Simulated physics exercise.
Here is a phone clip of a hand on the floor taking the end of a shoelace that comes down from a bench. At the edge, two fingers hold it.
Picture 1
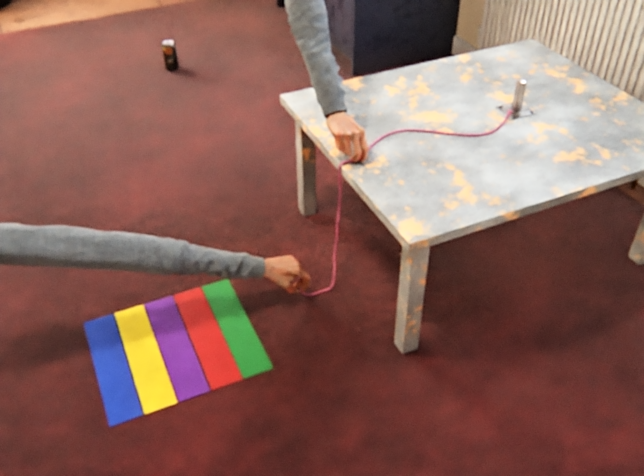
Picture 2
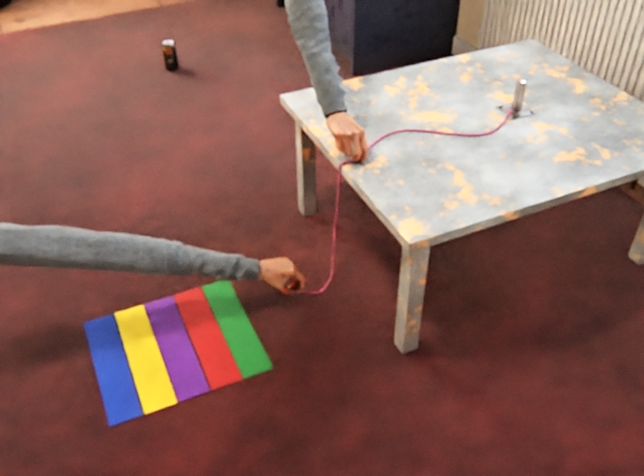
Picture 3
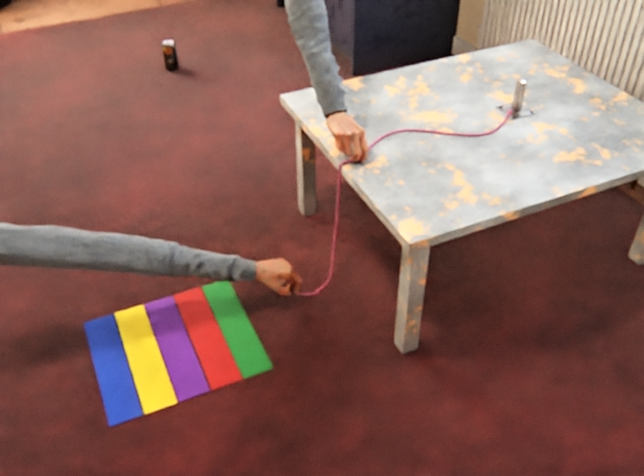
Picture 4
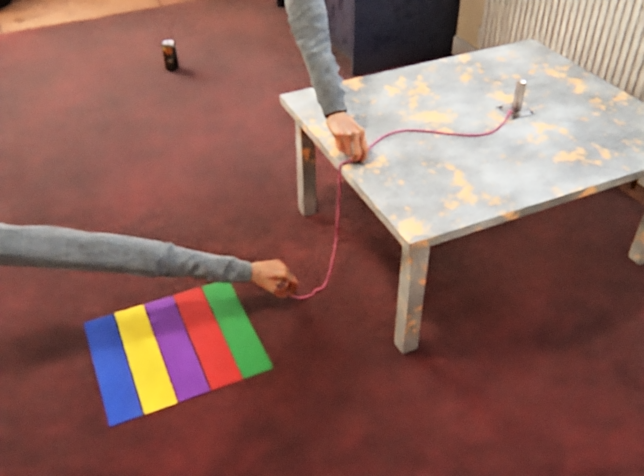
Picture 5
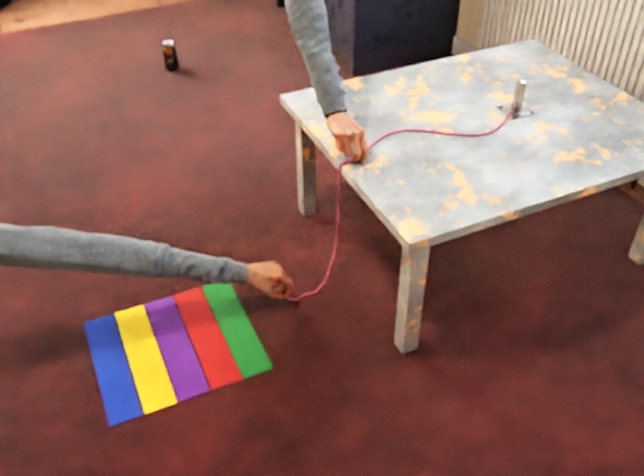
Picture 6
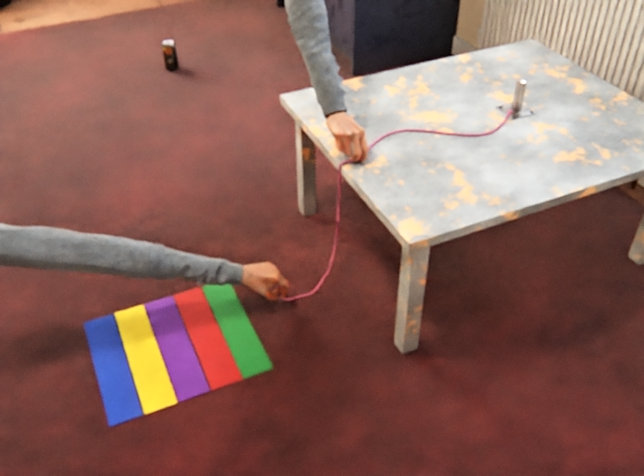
In this clip, one hand pins a pink shoelace at the edge of a paint-worn table while another hand, low over the floor beside a colour-striped sheet, holds its hanging end and moves it slightly to the left.
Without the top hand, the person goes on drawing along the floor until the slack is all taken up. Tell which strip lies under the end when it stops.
The purple strip.
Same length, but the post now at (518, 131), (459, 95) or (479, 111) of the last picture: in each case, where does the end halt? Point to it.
Going through the tries, you get (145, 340), then (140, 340), then (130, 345).
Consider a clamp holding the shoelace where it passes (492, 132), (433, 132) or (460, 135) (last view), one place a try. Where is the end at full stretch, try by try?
First (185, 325), next (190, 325), last (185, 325).
Early on, end near (238, 310); over green.
Midway, end near (197, 323); over red.
At the end of the slack, end near (172, 331); over purple. The purple one.
